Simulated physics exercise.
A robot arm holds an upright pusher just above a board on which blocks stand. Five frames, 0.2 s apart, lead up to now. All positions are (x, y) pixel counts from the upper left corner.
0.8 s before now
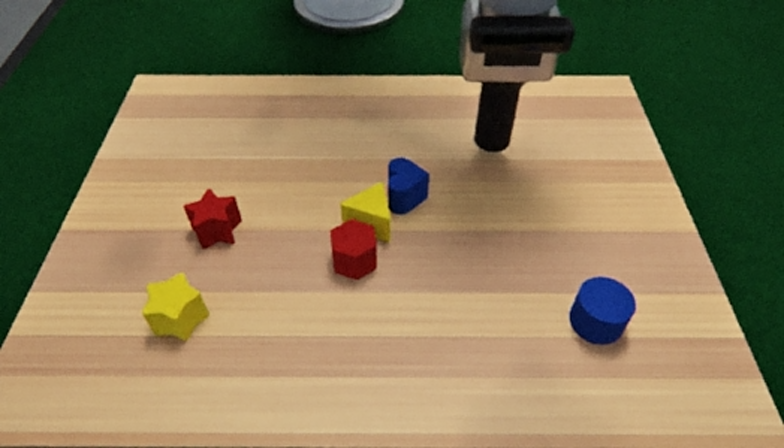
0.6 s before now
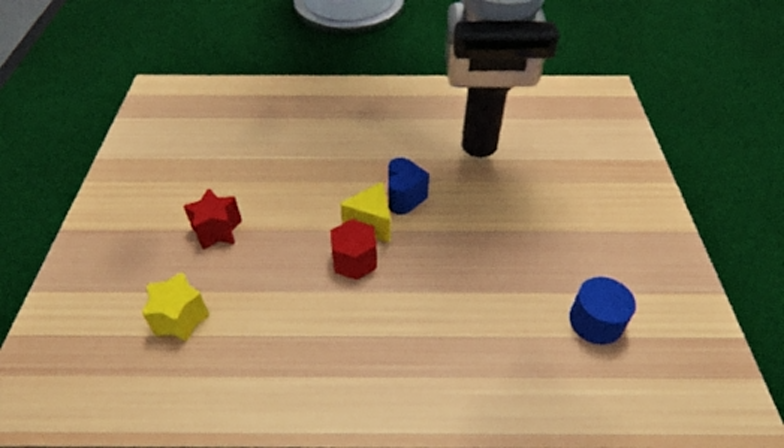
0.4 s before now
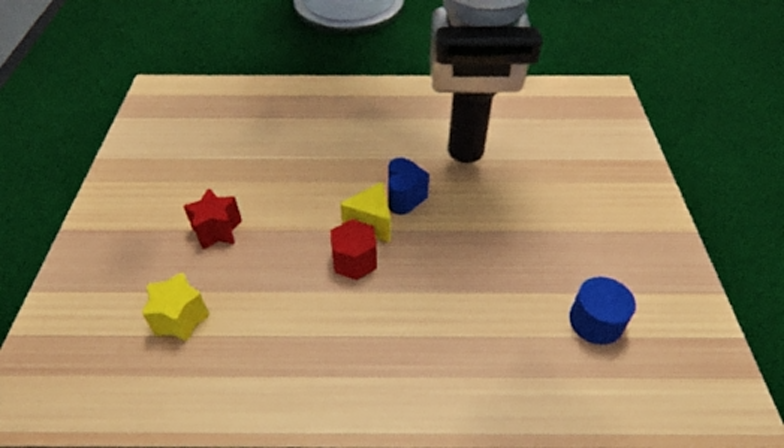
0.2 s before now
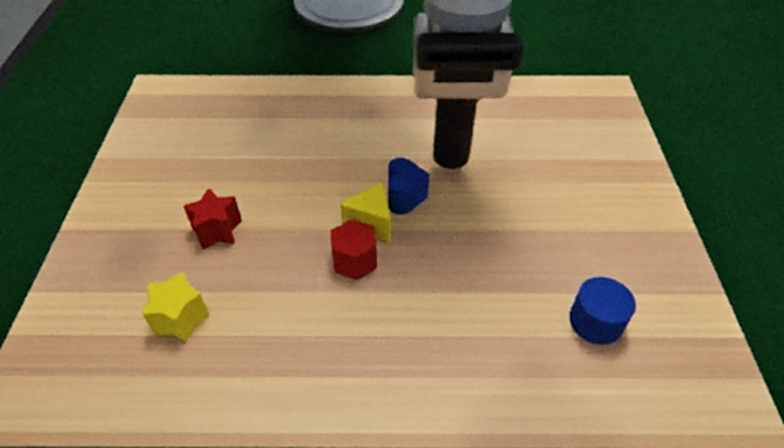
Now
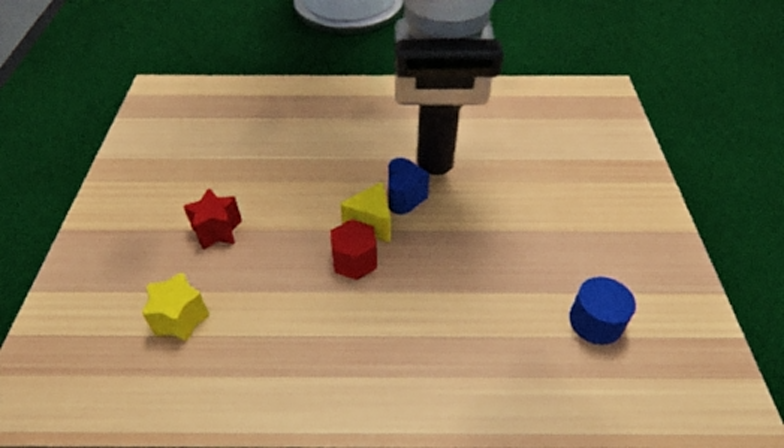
A robot arm holding a black upright pusher reaches over a striped wooden board on a green surface, seen from above at an angle. A blue heart block, yellow triangle and red six-sided block cluster near the middle, with red and yellow stars at left and a blue cylinder at right. The pusher glides slowly left and slightly nearer, up beside the blue heart, while the blocks and camera stay still.
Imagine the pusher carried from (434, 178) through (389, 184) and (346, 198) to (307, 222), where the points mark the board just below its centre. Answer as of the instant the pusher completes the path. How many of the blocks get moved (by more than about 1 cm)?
That push would leave three or more blocks displaced by more than about 1 cm.
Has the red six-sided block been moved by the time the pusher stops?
Final answer: Yes.
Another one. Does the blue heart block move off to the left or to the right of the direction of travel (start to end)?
It moves left.
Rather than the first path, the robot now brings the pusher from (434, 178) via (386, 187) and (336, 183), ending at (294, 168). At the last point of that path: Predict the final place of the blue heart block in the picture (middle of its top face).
The centre of its top will be at (363, 191).
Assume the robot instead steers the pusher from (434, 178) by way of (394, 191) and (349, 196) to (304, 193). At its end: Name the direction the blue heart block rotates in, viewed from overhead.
Prediction: Counterclockwise.
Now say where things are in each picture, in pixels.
In the first picture, lower end of the pusher (492, 141), tops of blocks, red star-shaped block (209, 207), red six-sided block (353, 237), yellow triangle (371, 201), blue heart block (405, 173).
In the second picture, pusher (479, 146), blocks as before.
In the third picture, pusher (466, 151), blocks as before.
In the fourth picture, pusher (451, 157), blocks as before.
In the fifth picture, pusher (435, 163), red star-shaped block (209, 207), red six-sided block (353, 237), yellow triangle (371, 201), blue heart block (405, 173).
The first path, step by step. One third of the way, pusher (388, 170); yellow triangle (357, 210); blue heart block (381, 187), turned 30° anticlockwise.
Two thirds of the way, pusher (343, 184); red six-sided block (345, 261), turned 35° anticlockwise; yellow triangle (334, 232), turned 35° anticlockwise; blue heart block (345, 203), turned 50° anticlockwise.
At the end, pusher (304, 207); red star-shaped block not moved; red six-sided block (348, 280), turned 55° anticlockwise; yellow triangle (324, 255), turned 55° anticlockwise; blue heart block (323, 223), turned 70° anticlockwise.
